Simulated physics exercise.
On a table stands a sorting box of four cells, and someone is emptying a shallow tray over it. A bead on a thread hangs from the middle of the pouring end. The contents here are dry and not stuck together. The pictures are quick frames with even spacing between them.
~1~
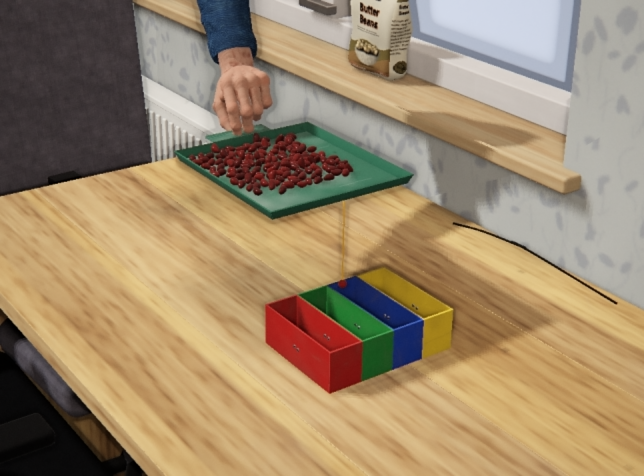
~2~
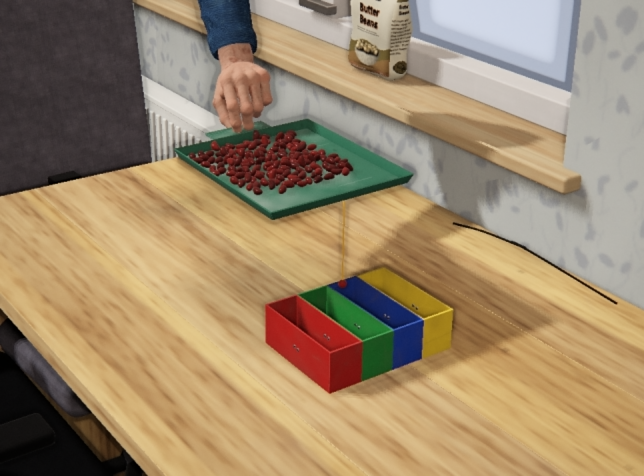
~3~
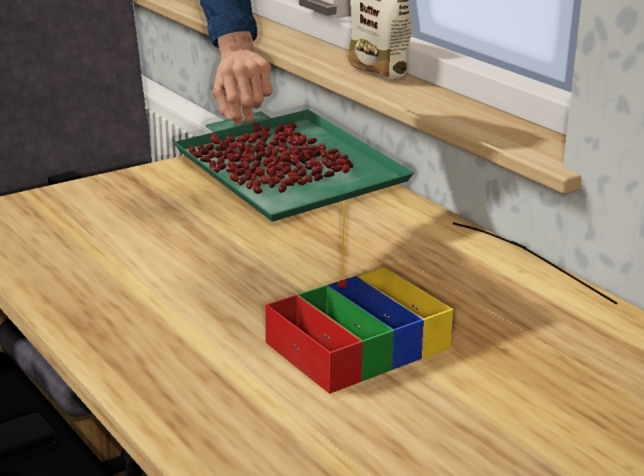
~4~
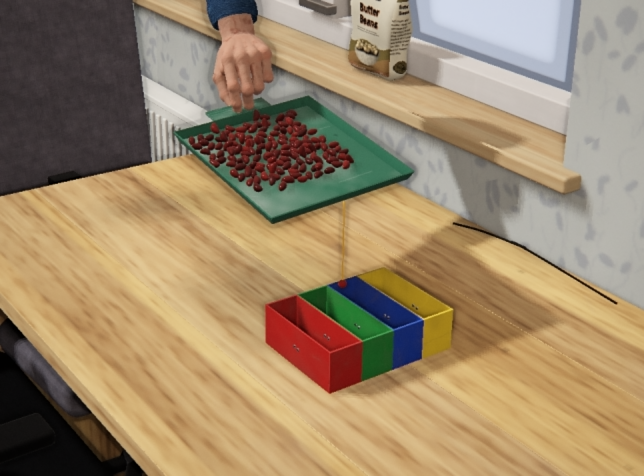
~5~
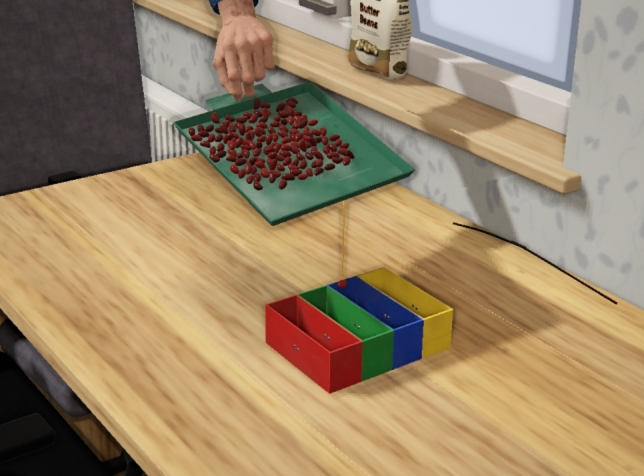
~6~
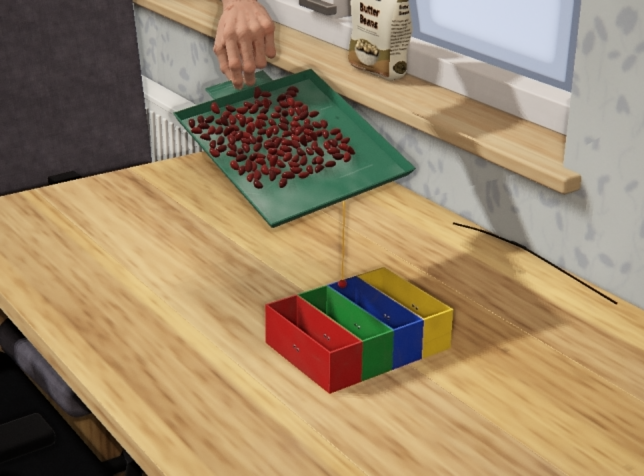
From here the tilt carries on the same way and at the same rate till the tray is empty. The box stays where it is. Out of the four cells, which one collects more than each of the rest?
The red cell collects the most.
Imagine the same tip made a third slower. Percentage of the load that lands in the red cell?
I'd expect close to 30 per cent.
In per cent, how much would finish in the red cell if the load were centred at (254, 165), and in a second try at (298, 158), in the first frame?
First try 30 %, second try 30 %.
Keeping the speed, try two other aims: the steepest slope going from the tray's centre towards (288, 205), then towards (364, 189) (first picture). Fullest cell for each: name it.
The first time it's the red cell, the second time it's that yellow cell.
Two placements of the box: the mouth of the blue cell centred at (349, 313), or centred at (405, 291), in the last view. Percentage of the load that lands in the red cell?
Roughly 40% the first time and 20% the second time.
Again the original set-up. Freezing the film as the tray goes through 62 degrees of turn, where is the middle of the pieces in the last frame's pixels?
The load is centred about (297, 212).
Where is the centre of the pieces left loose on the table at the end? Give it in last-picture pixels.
I'd say near (266, 386), give or take.
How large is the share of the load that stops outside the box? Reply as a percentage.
50 per cent.
Shortly afterwards, tray tipped steeply; near two thirds on the tray; only a few in the red cell; only a few in the green cell; near a third falling or outside the box.
Next, tray tipped right over; near a third in the red cell; a little in the green cell; a little in the blue cell; near half falling or outside the box.
Some moments later, tray tipped past a quarter turn; near a third in the red cell; a little in the green cell; a little in the blue cell; near half falling or outside the box.
In the end, tray tipped past a quarter turn; near a third in the red cell; a little in the green cell; a little in the blue cell; none at all in the yellow cell; near half outside the box.
